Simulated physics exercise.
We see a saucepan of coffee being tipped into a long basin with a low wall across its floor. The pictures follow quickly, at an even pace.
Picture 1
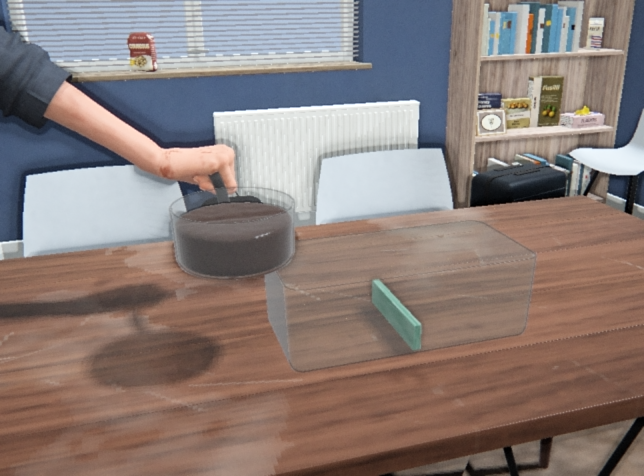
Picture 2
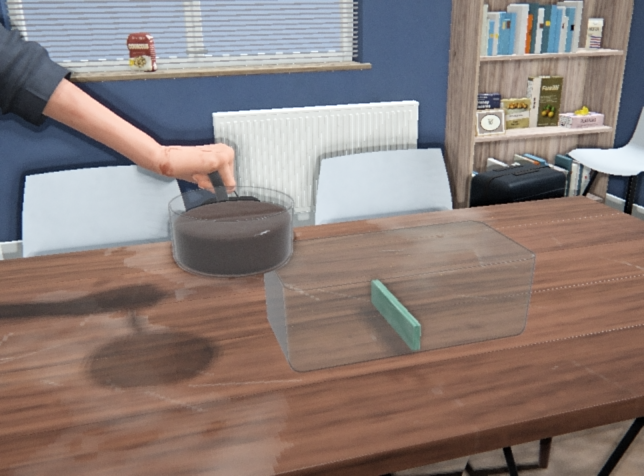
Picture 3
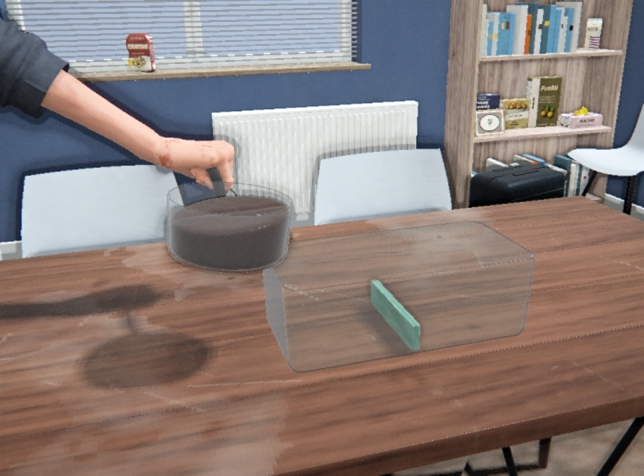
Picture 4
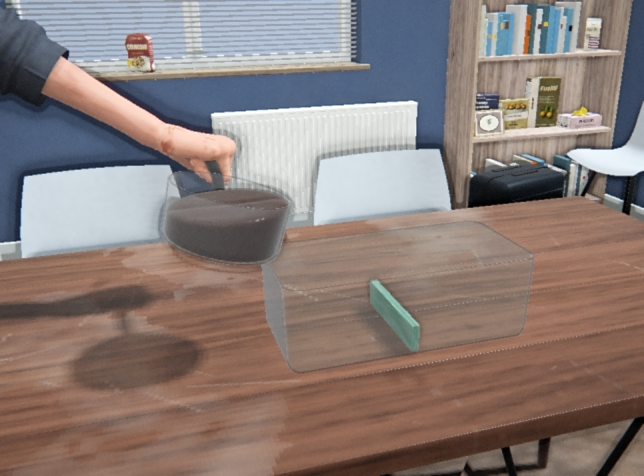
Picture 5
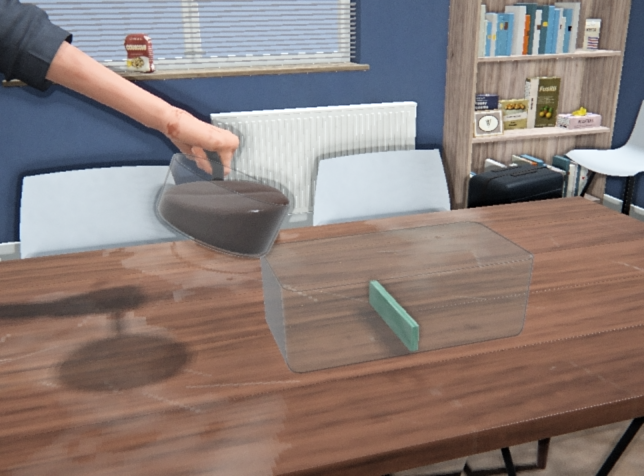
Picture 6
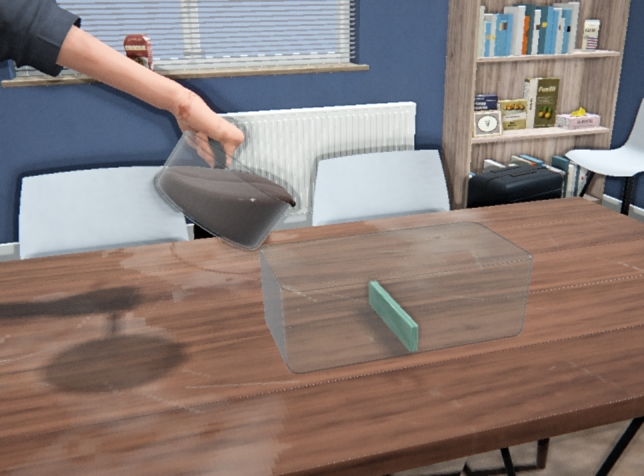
To begin with, a hand holds a clear round pan of dark liquid nearly level above a wooden table, left of a long transparent basin with a low green wall inside. The hand tilts the pan rightward, slightly at first, then more steeply, and the dark liquid shifts toward its right edge.
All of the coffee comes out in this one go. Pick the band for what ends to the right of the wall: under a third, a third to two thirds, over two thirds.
It comes to under a third.
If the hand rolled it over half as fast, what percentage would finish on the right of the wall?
Close to 15 per cent.
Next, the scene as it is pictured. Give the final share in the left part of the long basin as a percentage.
Close to 75 per cent.
A moment on, the saucepan is tipped right over and 39 per cent is still to pour, 9 is left of the wall and 0 right of it.
Next, the saucepan is tipped right over and 3 per cent is still to pour, 70 is left of the wall and 15 right of it.
Then the saucepan is tipped right over and 0 per cent is still to pour, 66 is left of the wall and 14 right of it.
Later the saucepan is tipped right over and 0 per cent is still to pour, 77 is left of the wall and 16 right of it.
Finally, 77 per cent lies left of the wall, 17 right of it and 6 outside.
